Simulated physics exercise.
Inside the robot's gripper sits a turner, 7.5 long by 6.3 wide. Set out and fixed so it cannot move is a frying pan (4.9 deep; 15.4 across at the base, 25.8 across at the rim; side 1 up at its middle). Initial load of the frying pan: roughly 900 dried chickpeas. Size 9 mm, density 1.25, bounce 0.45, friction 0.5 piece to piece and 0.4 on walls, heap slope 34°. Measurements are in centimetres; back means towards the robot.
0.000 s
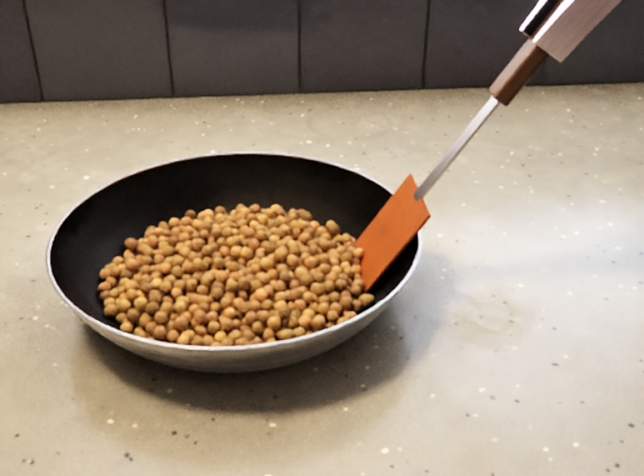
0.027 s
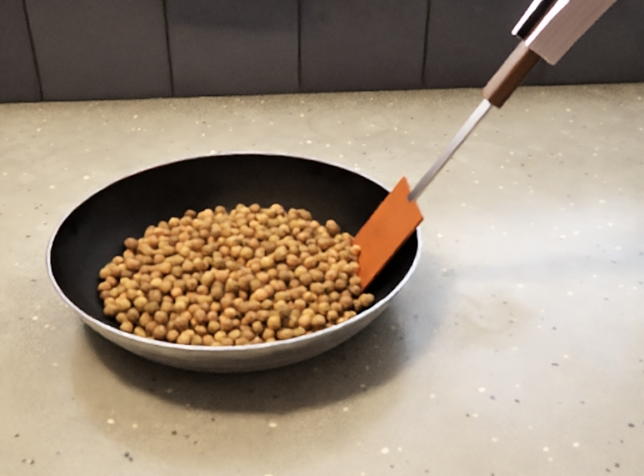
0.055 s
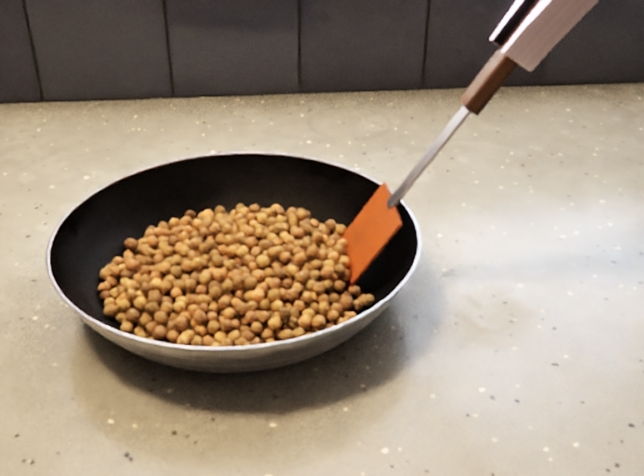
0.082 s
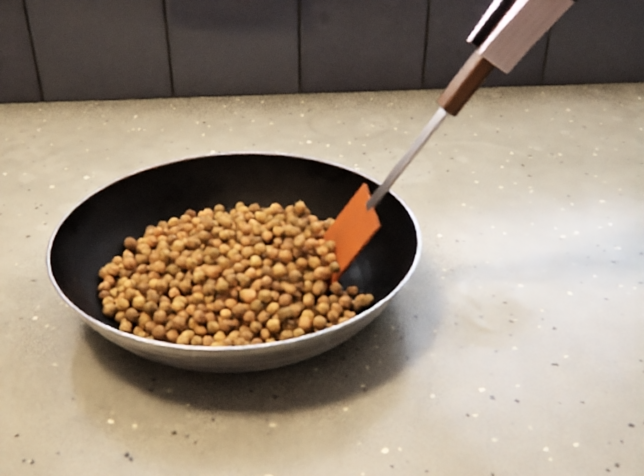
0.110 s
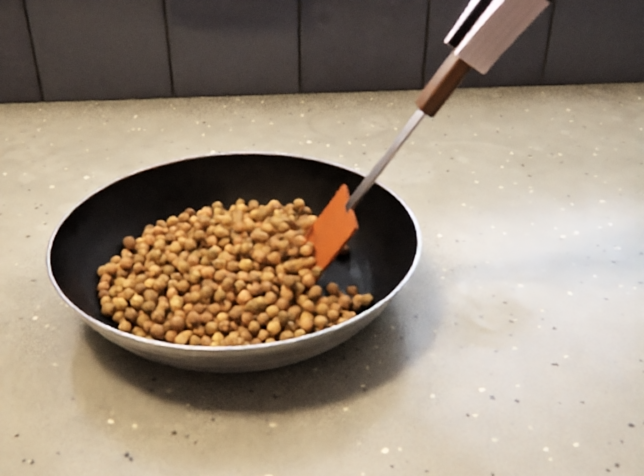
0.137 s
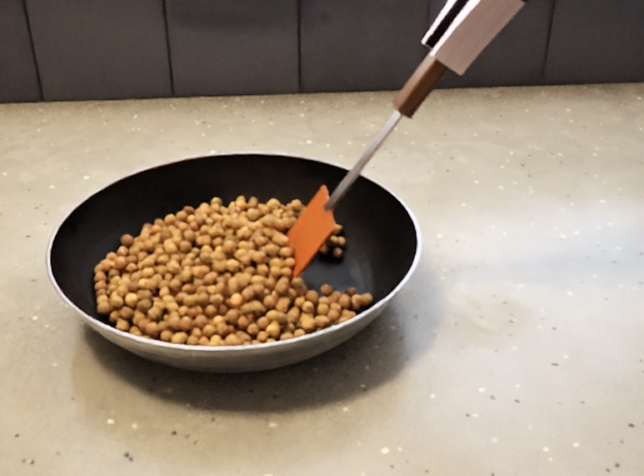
To begin with, a robot gripper holds an orange turner at the right edge of a heap of dried chickpeas in a black frying pan. The turner then moves steadily left through the chickpeas, pushing them into a slightly taller heap and baring some of the dark pan behind it.
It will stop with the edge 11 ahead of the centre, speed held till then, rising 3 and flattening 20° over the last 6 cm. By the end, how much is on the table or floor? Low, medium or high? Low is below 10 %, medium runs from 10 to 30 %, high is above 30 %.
The share is medium, from 10 to 30 %.
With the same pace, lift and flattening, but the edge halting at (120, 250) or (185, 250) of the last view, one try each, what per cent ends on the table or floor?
Some 0 and 0 per cent.
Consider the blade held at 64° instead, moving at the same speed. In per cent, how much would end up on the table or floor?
In that case, around 15 percent would end up on the table or floor.
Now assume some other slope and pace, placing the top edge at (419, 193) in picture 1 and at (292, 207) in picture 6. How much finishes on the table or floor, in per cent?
20 per cent.
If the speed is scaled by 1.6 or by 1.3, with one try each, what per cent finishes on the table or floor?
Near 20 and near 20 percent respectively.
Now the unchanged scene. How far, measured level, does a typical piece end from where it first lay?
I'd estimate close to 2 centimetres.
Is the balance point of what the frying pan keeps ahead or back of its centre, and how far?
Ahead of centre, roughly 2.5 centimetres.
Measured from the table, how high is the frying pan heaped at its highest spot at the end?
It reaches about 4.5 cm.
By 0.23 s, sloping 56°, highest piece 5 above the table; 900 in the frying pan.
By 0.31 s, sloping 48°, highest piece 6 above the table; 900 in the frying pan.
By 0.56 s, sloping 36°, highest piece 6 above the table; 751 in the frying pan, 105 on the table or floor, 44 on the blade or in flight.
By 1.61 s, sloping 36°, highest piece 4 above the table; 751 in the frying pan, 149 on the table or floor.
Final count, 751 in the frying pan, 149 on the table or floor. That is 17 % on the table or floor.
